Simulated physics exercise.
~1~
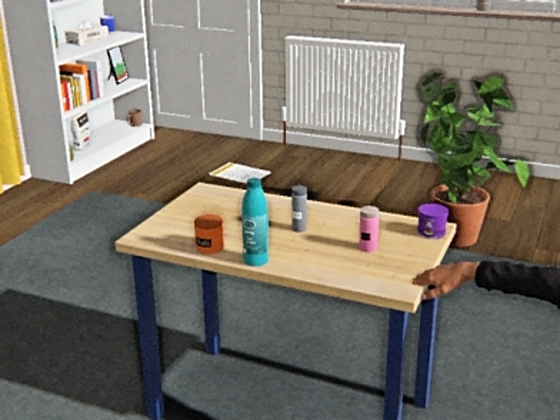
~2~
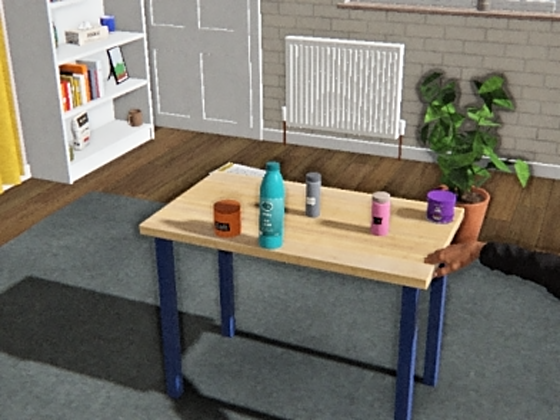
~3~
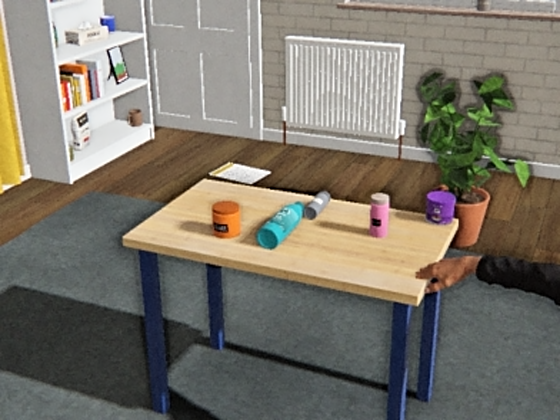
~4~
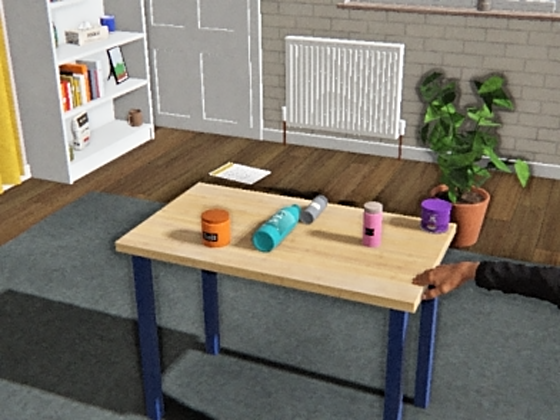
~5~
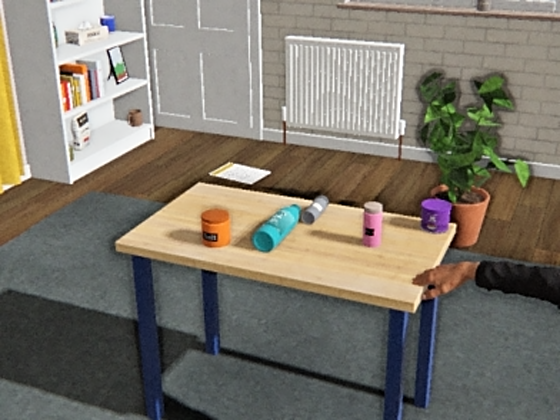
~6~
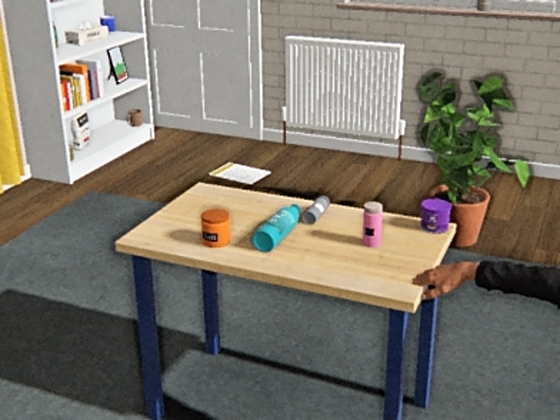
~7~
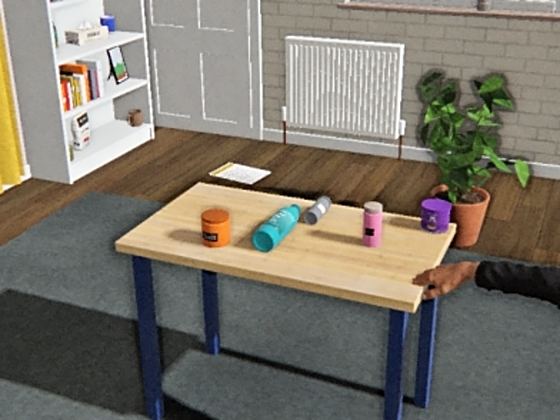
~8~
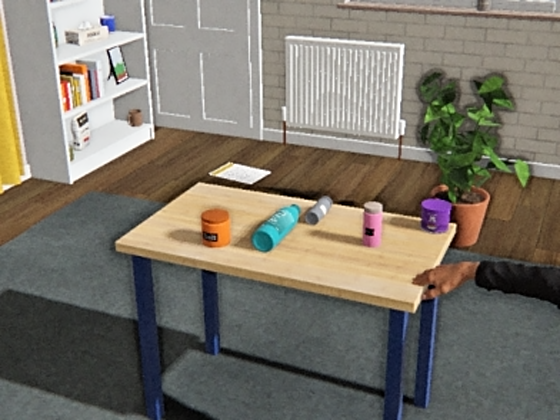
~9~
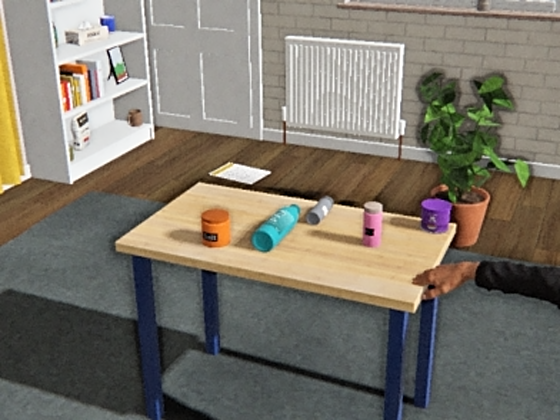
Turquoise bottle and grey shaker toppling as a hand jerks a wooden table back and forth, both left lying on top.
